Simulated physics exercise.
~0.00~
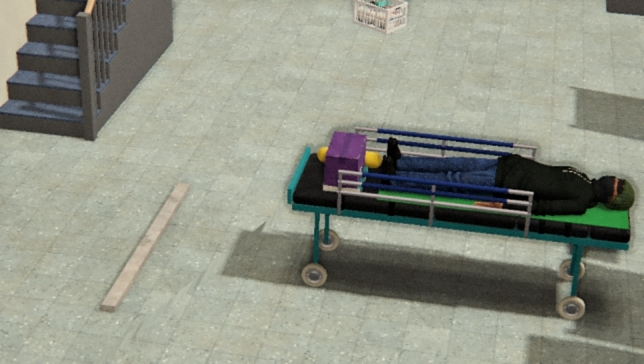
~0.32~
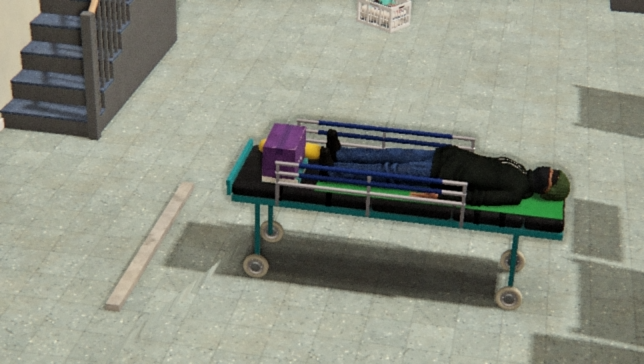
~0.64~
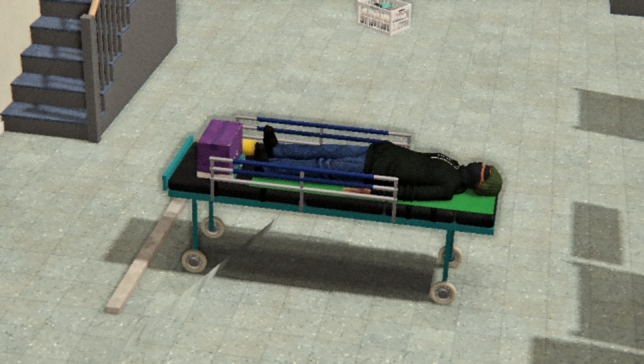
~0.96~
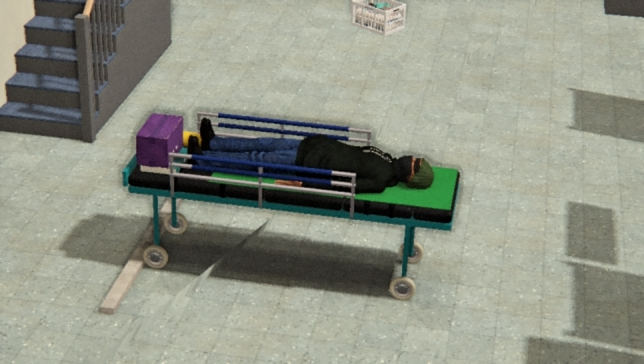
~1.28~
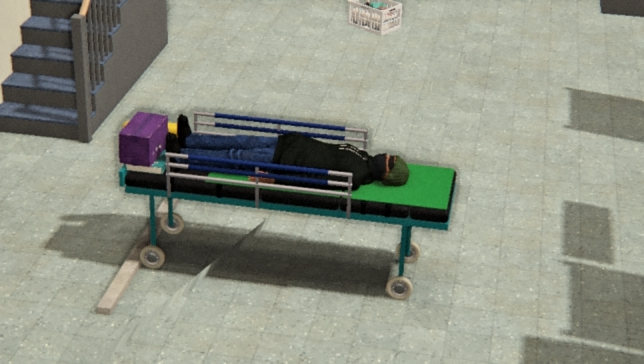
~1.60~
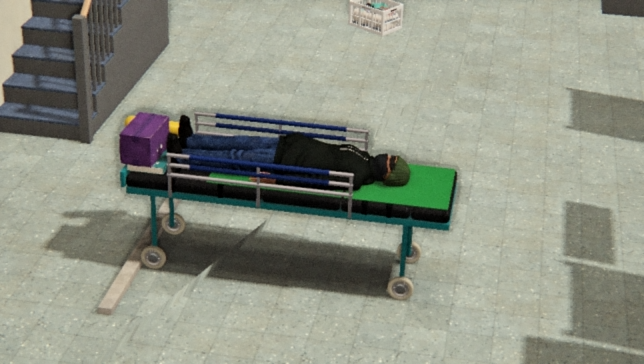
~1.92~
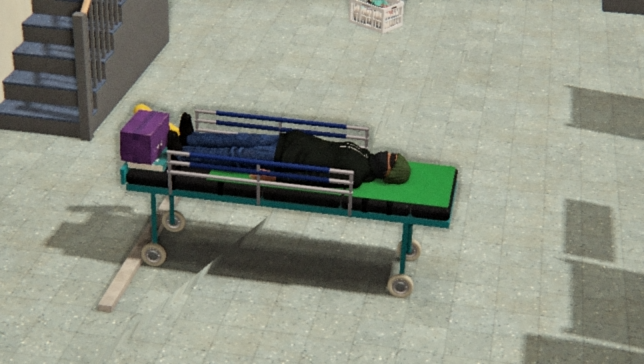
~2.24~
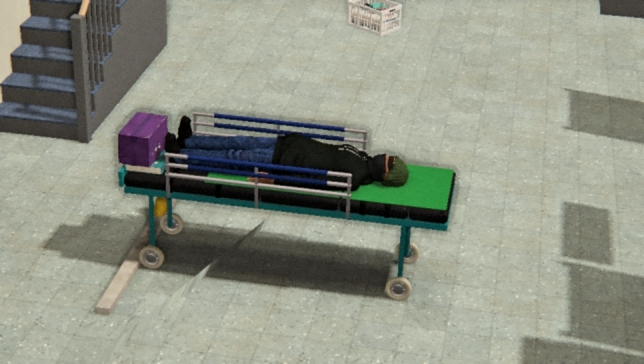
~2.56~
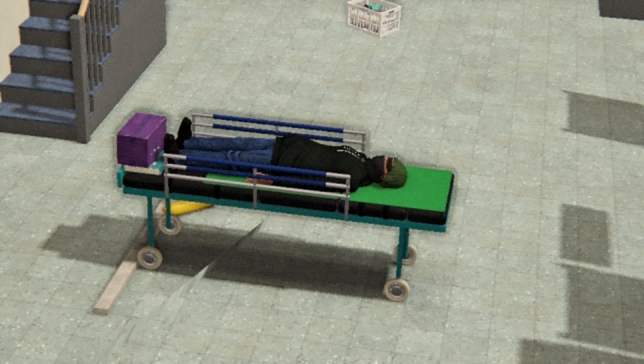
A pale tiled floor is seen from above at an angle, with dark stairs at upper left, a white crate near the top and a flat pale strip lying on the floor at left. A person in a dark jacket, jeans and a green cap lies on a green and black trolley with blue side rails, feet pointing left beside a purple box and a yellow object. The trolley rolls left and stops at the strip. The person slides a little further toward the foot end. The yellow object tips over the end and drops to the floor, ending beneath the trolley, while the purple box and the person stay aboard.
